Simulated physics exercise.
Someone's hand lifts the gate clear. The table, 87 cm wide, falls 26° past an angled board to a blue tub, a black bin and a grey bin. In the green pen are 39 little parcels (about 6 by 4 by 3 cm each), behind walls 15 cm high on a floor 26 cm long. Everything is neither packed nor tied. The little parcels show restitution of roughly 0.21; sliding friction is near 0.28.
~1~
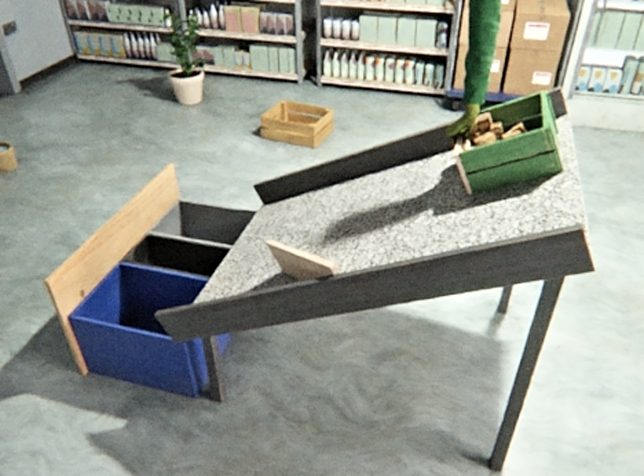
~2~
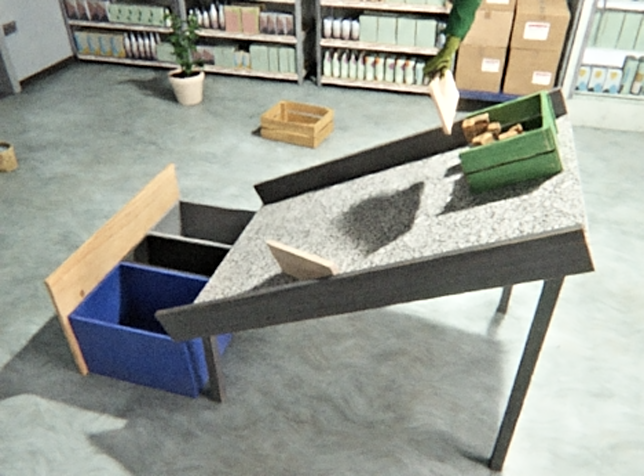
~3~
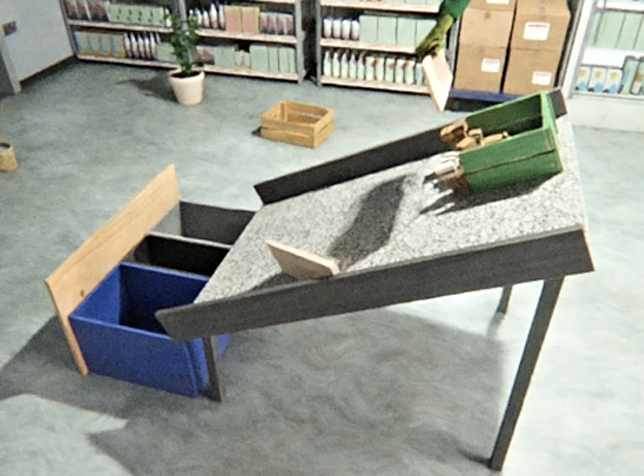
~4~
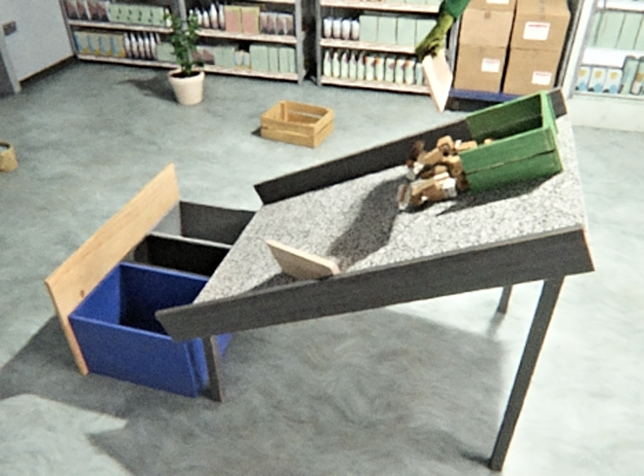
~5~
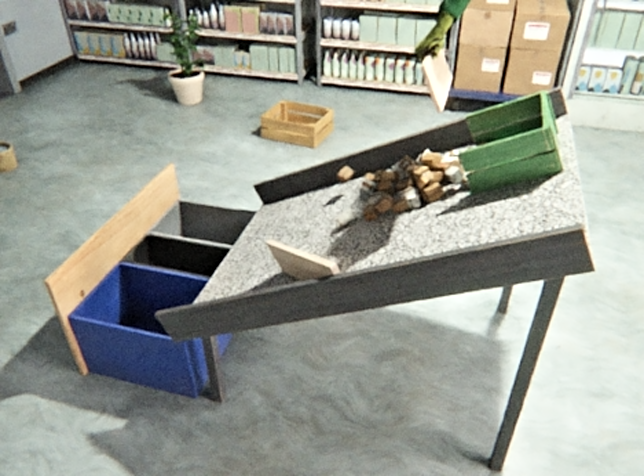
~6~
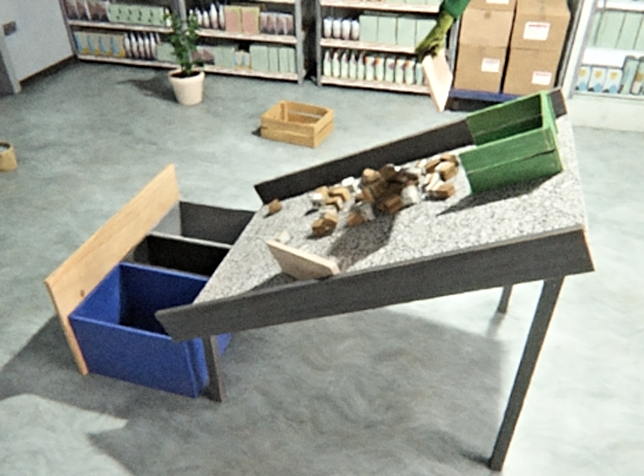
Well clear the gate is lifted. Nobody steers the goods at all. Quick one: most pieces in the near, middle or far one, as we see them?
Most of it lands in the back container.
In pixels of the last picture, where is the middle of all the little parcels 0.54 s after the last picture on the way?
About (198, 246).
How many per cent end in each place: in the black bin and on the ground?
First place roughly 35 per cent, second place roughly 0 per cent.
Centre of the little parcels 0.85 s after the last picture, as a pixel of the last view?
(178, 271).
Then, 0.14 s after the last picture, 1 in the grey bin, 37 on the slope and 1 in the air.
Then, 0.31 s after the last picture, 3 in the black bin, 5 in the grey bin, 28 on the slope and 3 in the air.
Then, 0.54 s after the last picture, 11 in the black bin, 17 in the grey bin, 8 on the slope and 3 in the air.
Outcome (0.85 s after the last picture), 14 in the black bin and 25 in the grey bin.
